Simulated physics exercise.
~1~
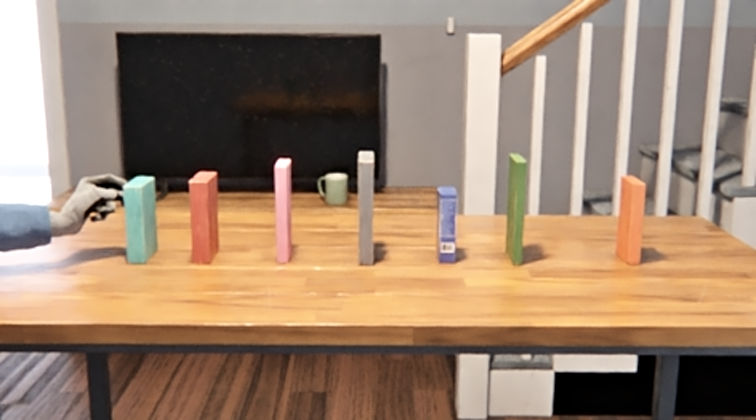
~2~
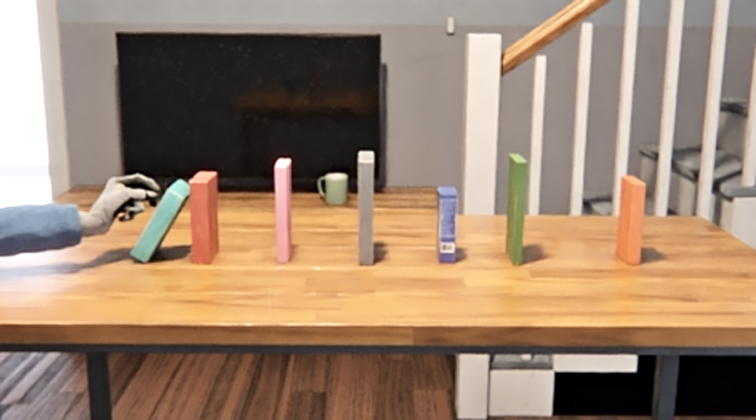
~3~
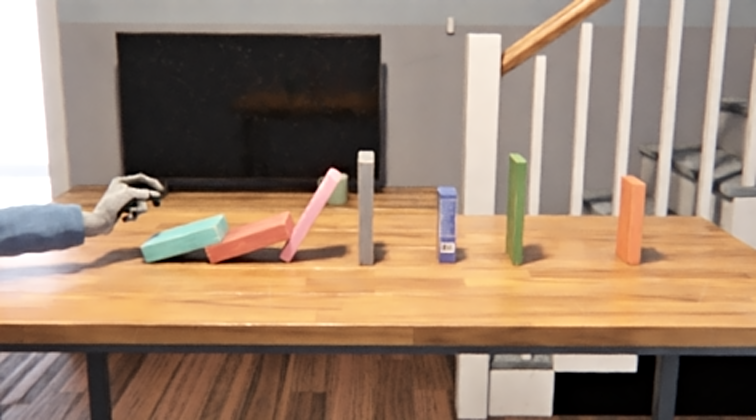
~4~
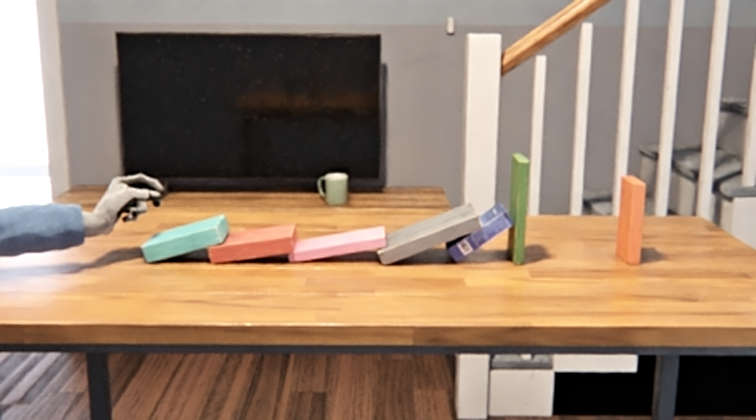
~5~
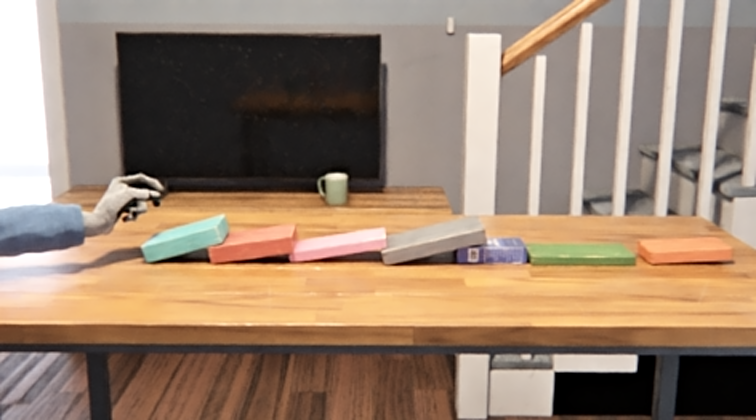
A gloved hand tips the turquoise block rightward, and all seven standing pieces topple in turn.
